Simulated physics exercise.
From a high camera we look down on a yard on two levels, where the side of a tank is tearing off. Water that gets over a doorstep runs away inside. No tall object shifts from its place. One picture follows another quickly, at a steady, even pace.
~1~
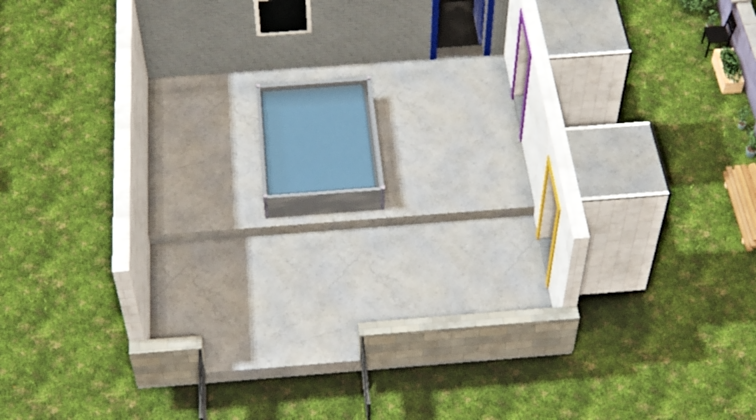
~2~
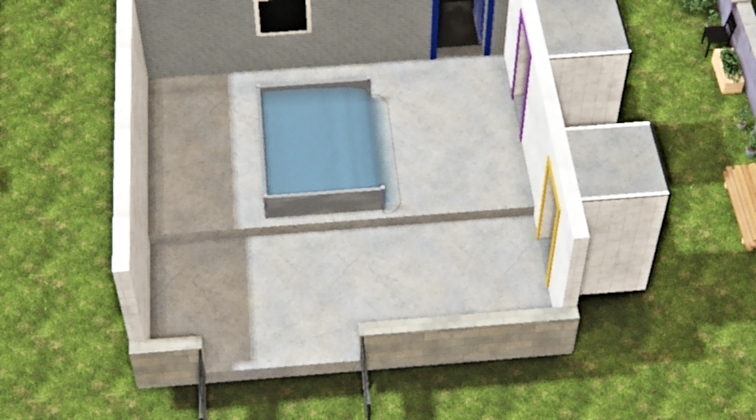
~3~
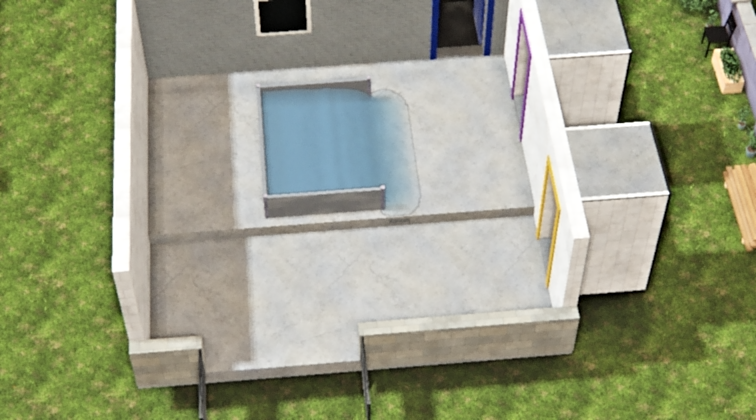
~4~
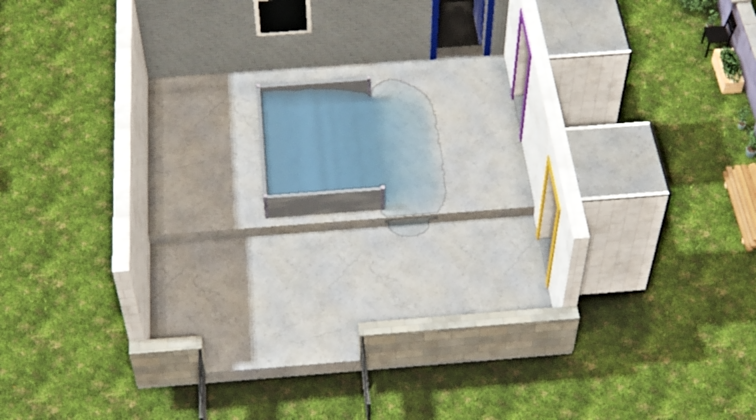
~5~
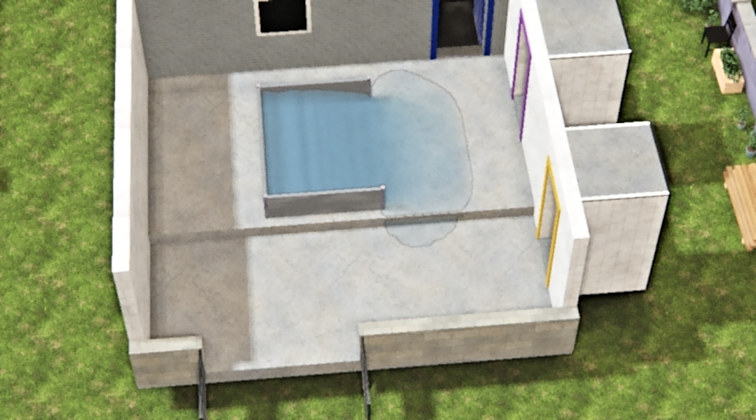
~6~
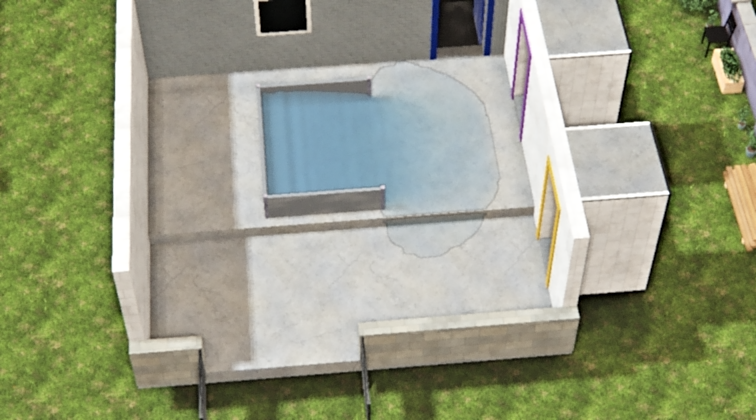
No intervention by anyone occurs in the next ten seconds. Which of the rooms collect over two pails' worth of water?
The blue door collects over two pails; the yellow door collects over two pails; the purple door collects over two pails.
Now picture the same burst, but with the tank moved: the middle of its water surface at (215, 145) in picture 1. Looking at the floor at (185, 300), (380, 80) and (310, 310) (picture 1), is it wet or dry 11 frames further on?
Bone-dry, soaked, bone-dry.
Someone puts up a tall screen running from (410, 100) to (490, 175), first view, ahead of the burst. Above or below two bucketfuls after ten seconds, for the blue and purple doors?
Blue door: Over the threshold. Purple door: Within bounds.
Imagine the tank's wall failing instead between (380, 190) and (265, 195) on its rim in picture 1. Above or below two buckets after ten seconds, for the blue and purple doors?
In short: The blue one is under; the purple one stays under.
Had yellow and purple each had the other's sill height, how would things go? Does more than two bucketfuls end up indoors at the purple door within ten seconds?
In that case purple exceeds the limit.
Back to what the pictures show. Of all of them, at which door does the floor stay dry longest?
That would be the yellow-painted one.
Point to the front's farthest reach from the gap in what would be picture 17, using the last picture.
Approximate pixel: (552, 314).
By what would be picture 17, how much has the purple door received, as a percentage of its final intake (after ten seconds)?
It comes to around 45 percent of the ten-second total.
A moment on, water covers 30 % of the floor; the blue door wet at the sill, nothing in, the yellow door not reached, the purple door under two buckets in.
Next, water covers 35 % of the floor; the blue door under two buckets in, the yellow door under two buckets in, the purple door over two buckets in.
Then, water covers 40 % of the floor; the blue door far over two buckets in, the yellow door over two buckets in, the purple door far over two buckets in.
Later, water covers 75 % of the floor; the blue door far over two buckets in, the yellow door over two buckets in, the purple door far over two buckets in.
In the end, water covers 90 % of the floor; the blue door far over two buckets in, the yellow door over two buckets in, the purple door far over two buckets in.
